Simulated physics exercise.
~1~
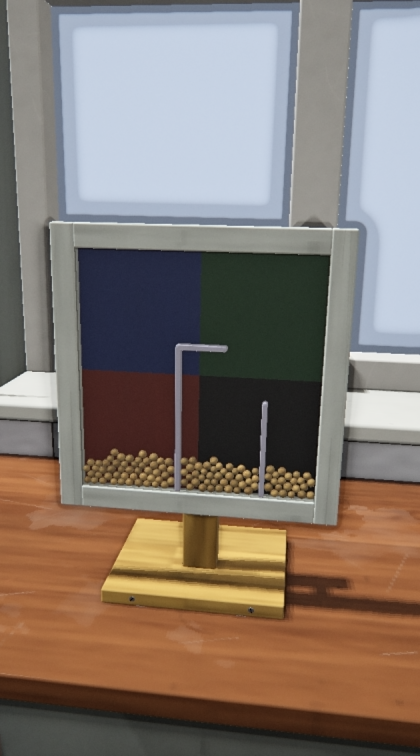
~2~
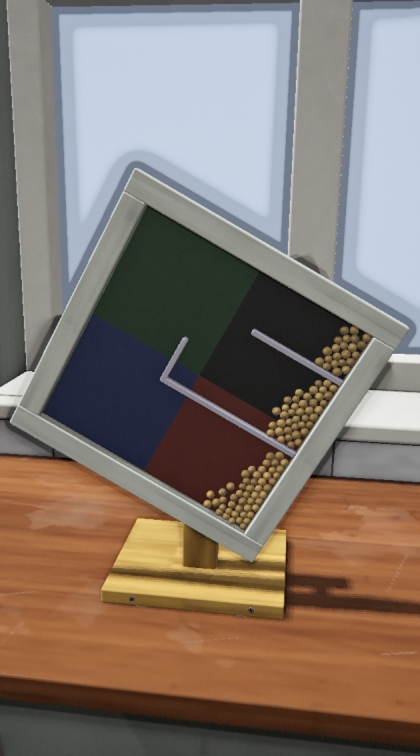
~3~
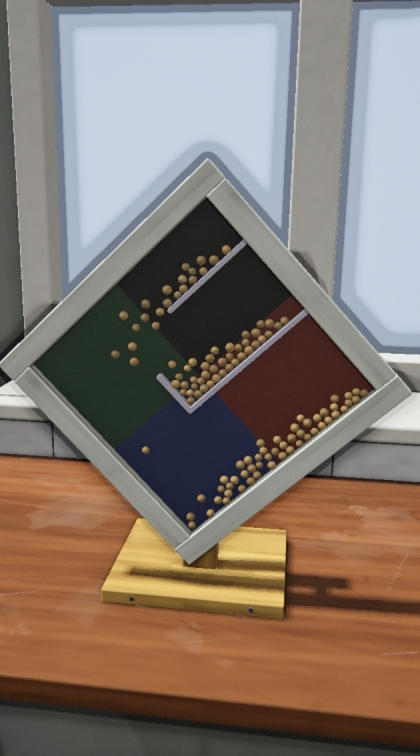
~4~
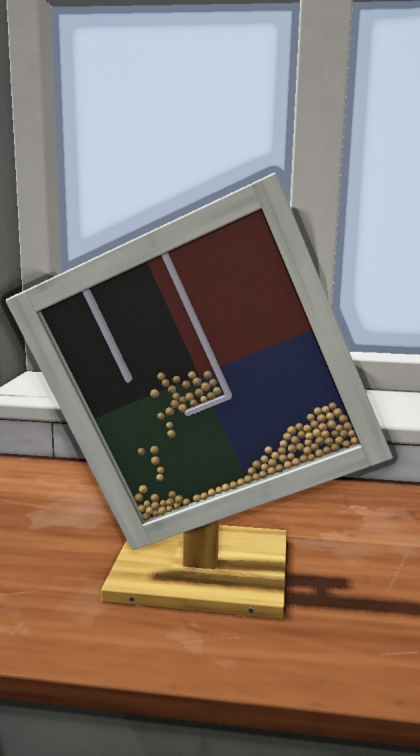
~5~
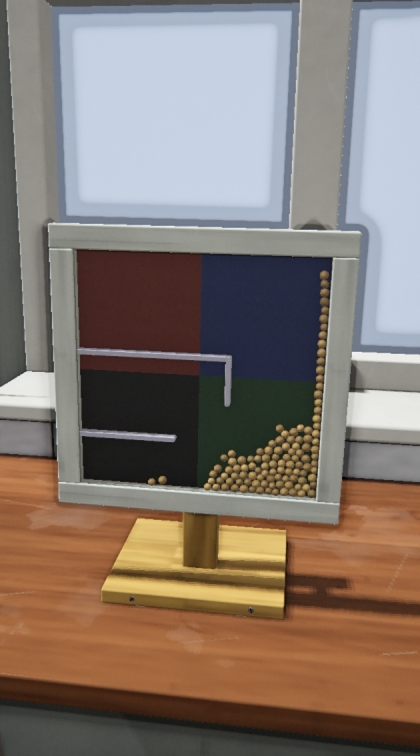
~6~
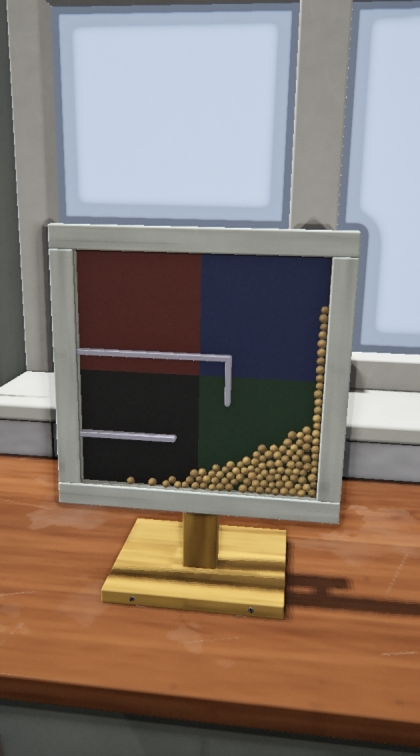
On a wooden counter before pale windows, seen from the front, a light-framed square case stands on a yellow wooden base, its quarters blue, green, red and black. Small tan beads lie along its floor between a hooked wall and a shorter straight one. The case turns counterclockwise, and the beads slide to the right side. As it tips over, some collect on the inner walls, then spill off into the green quarter. It stops abruptly after three quarters of a turn, and the heap slumps leftward, mostly in green, with a thin column up the right side into blue and a few beads in black.
